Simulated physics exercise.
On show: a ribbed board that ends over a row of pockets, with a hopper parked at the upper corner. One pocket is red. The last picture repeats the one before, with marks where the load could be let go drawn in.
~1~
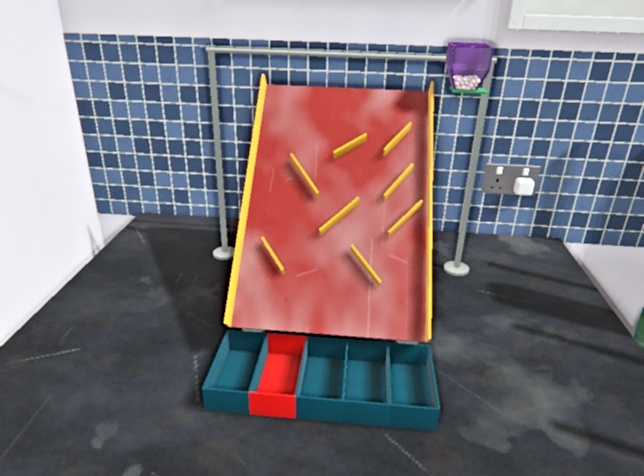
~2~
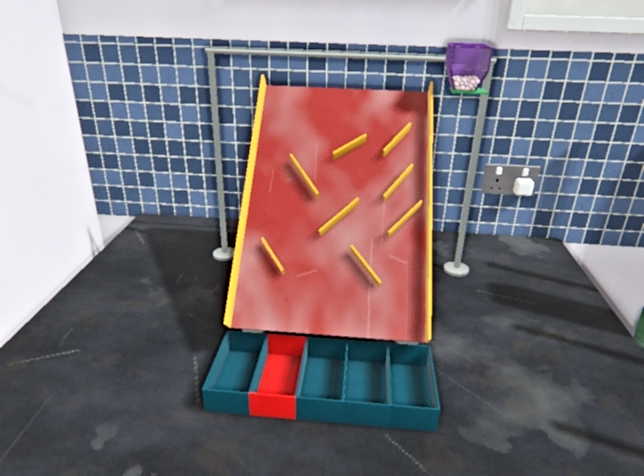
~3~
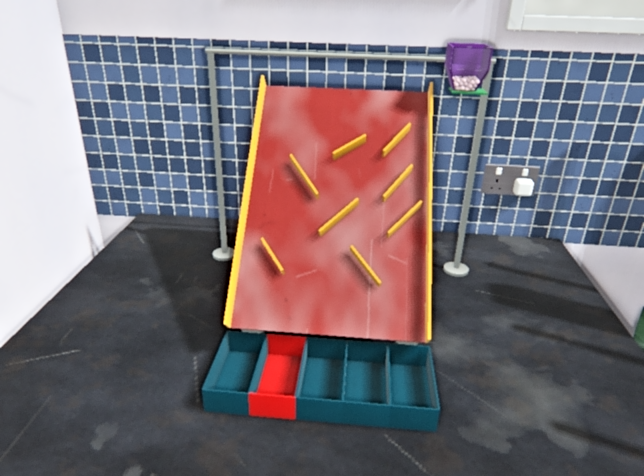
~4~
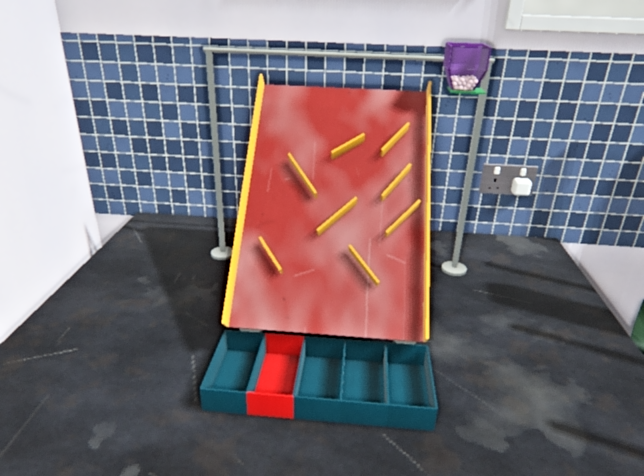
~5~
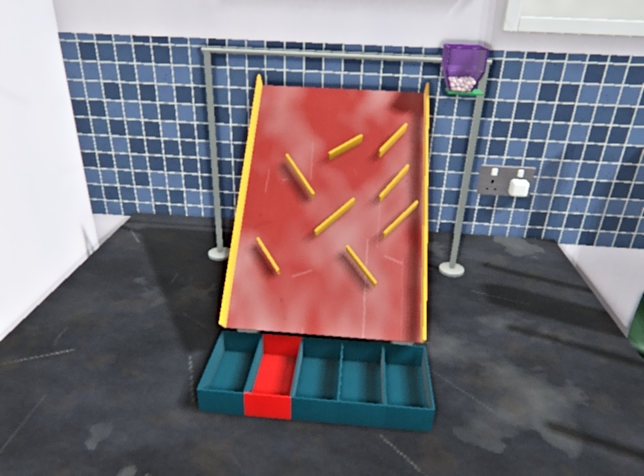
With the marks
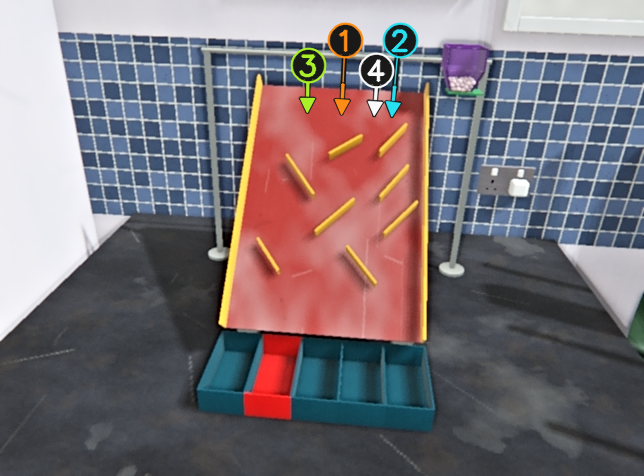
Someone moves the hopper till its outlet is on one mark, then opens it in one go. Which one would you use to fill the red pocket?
The best mark is 1.
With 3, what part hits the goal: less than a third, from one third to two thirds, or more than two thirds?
Mark 3 gives from one third to two thirds.
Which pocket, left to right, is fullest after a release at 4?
It is the fifth one.
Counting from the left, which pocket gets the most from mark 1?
The second.
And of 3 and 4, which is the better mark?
That would be 3.
On the marked copy, mark 1 meets the board at (341, 109); mark 2 meets the board at (392, 111); mark 3 meets the board at (307, 107); mark 4 meets the board at (374, 110).
Choosing 1, about two thirds in the red pocket, a small part in other pockets, about a quarter outside the box.
Choosing 2, about a quarter in the red pocket, about half in other pockets, about a quarter outside the box.
Choosing 3, about half in the red pocket, about a third in other pockets, about a quarter outside the box.
Choosing 4, about a quarter in the red pocket, about two thirds in other pockets, a small part outside the box.
